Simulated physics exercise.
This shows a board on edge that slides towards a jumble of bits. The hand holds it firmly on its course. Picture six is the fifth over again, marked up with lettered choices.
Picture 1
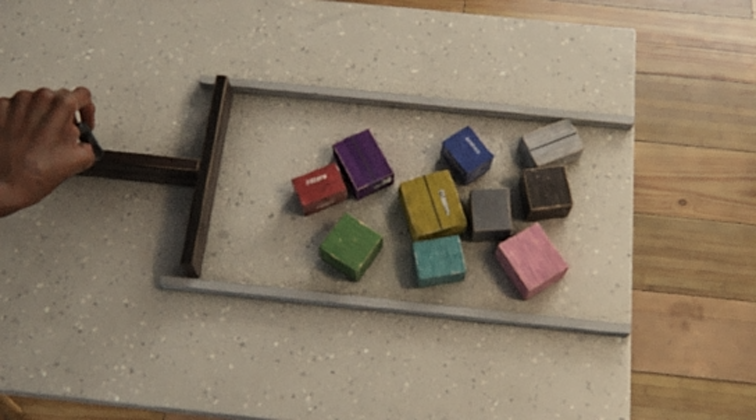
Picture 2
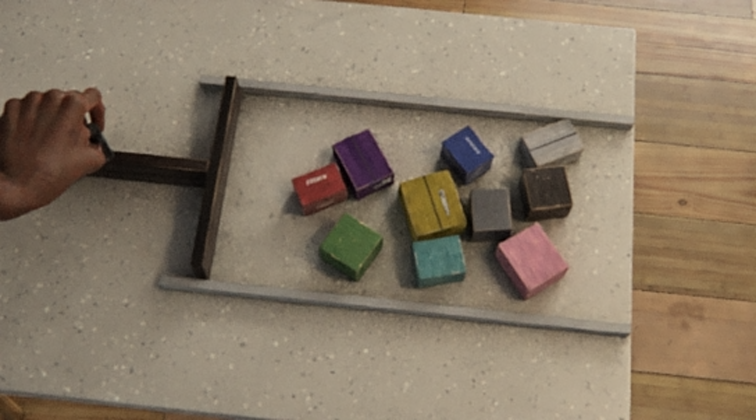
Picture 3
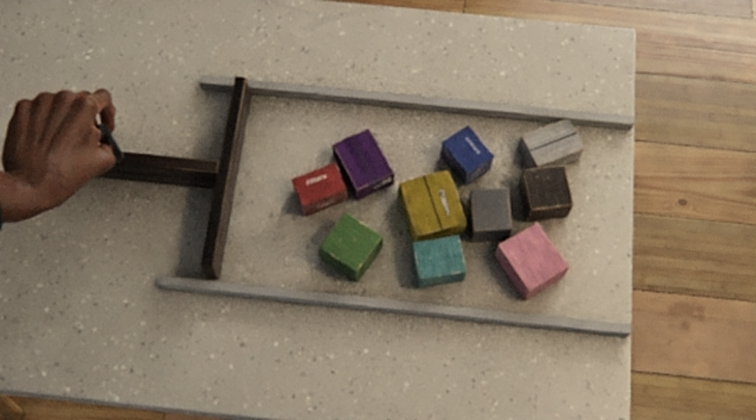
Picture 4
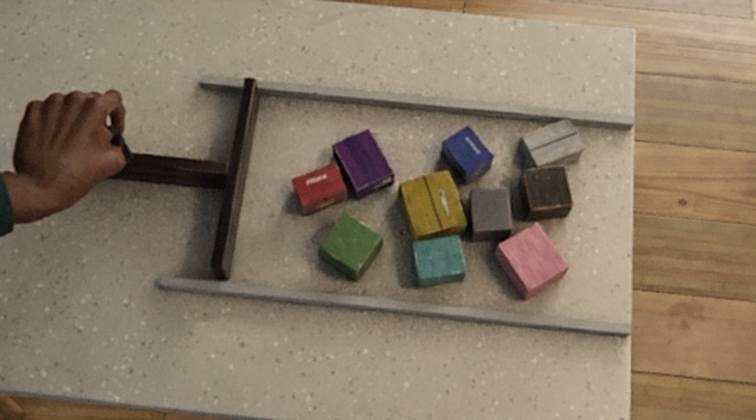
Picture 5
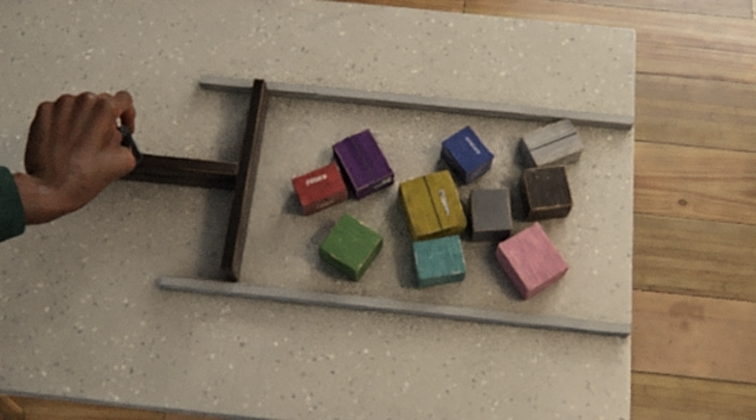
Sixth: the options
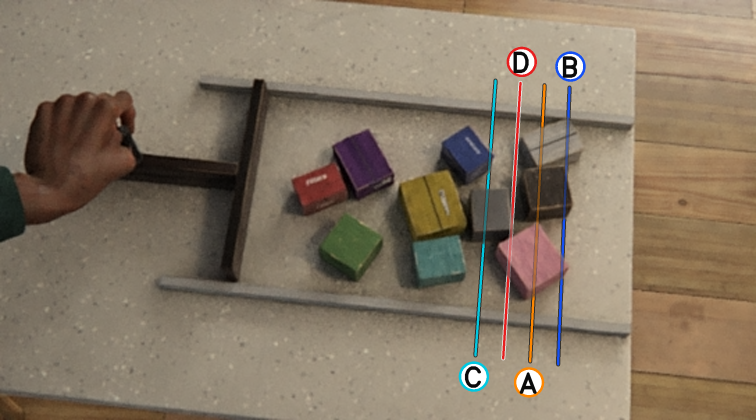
A dark board, held by a hand, slides slowly right between rails towards scattered coloured blocks.
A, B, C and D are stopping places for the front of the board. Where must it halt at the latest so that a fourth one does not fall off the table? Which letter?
Stop at D.
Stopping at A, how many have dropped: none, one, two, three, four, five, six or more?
By then, four.
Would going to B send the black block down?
Yes.
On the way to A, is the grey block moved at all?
By then, yes.
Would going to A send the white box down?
Yes.
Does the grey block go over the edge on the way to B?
By then, yes.
On the marked copy, A at (538, 216); B at (564, 218); C at (486, 210); D at (512, 213).
With D. Early on, board (341, 179); green block (370, 244); purple box (392, 154).
Further on, board (437, 189); black block (589, 191); white box (567, 146).
At the end, board (512, 196); black block over the edge; white box over the edge; two fallen.
As for the rest, A drops four; B drops six; C is within the limit but short.
